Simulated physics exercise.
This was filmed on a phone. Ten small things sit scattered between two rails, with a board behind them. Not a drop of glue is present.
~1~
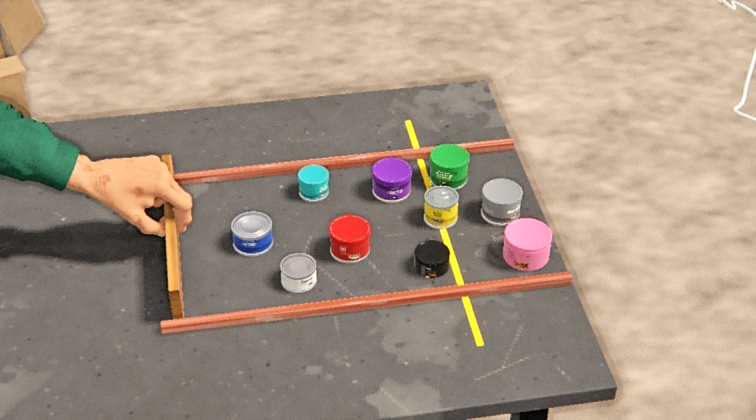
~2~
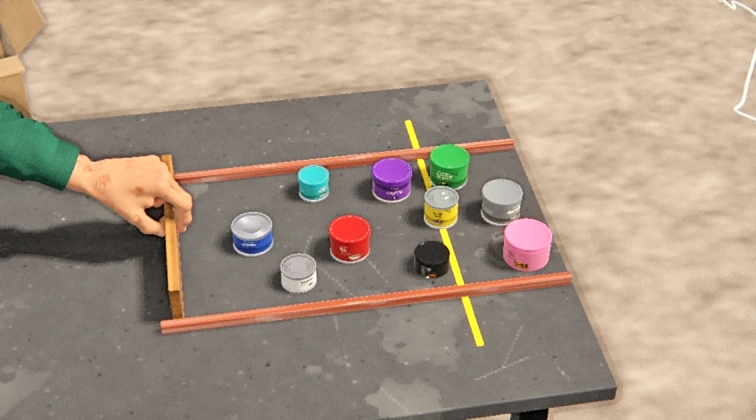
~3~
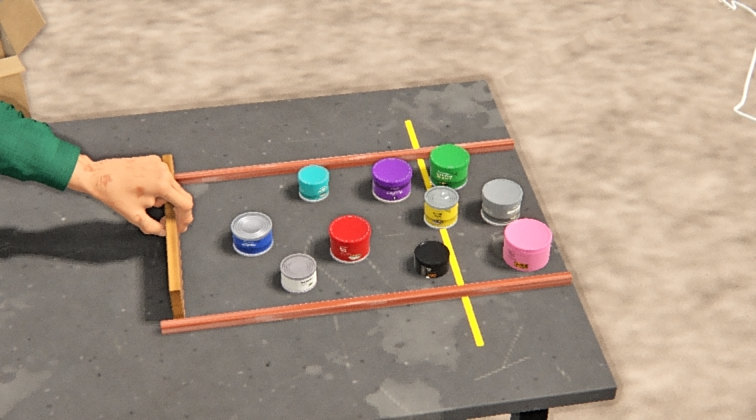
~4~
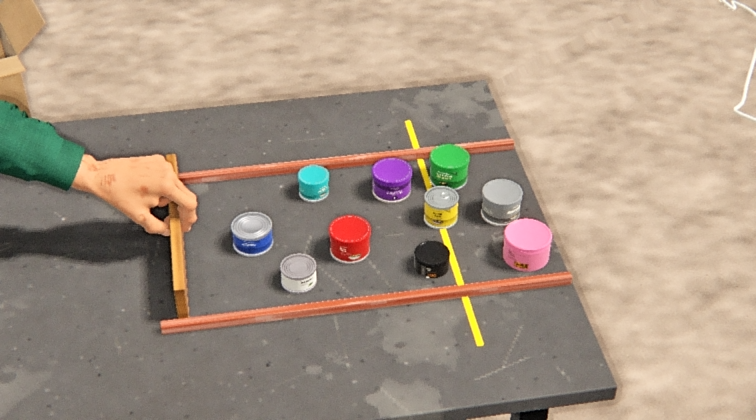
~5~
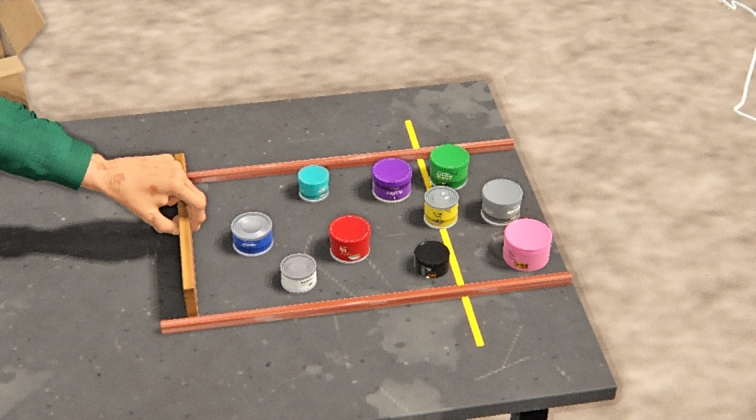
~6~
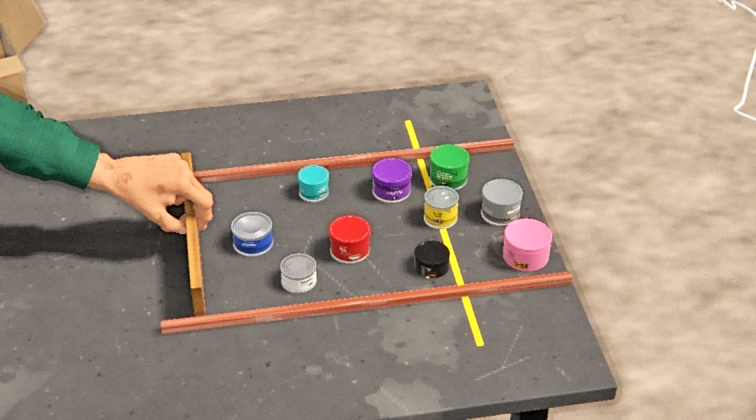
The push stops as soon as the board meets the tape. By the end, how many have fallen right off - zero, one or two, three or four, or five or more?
By the end, zero have.
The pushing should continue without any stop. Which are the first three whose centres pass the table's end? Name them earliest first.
Order, earliest first: Grey tin, pink tub, yellow tin.
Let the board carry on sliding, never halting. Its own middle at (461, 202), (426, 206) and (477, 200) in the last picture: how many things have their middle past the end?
Counts: 2, 0, 2.
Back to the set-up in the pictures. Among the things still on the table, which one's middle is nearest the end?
Result: The grey tin.
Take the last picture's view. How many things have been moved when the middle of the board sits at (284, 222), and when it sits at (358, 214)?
Tally: First 2; then 5.
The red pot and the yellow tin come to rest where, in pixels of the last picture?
(467, 232), and the other (494, 206).
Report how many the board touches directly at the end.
It touches 5.
Early on, none off yet; pink tub at rest near (527, 245); grey tin at rest near (501, 203); green pot at rest near (449, 168).
Finally, the number that fall off is zero.
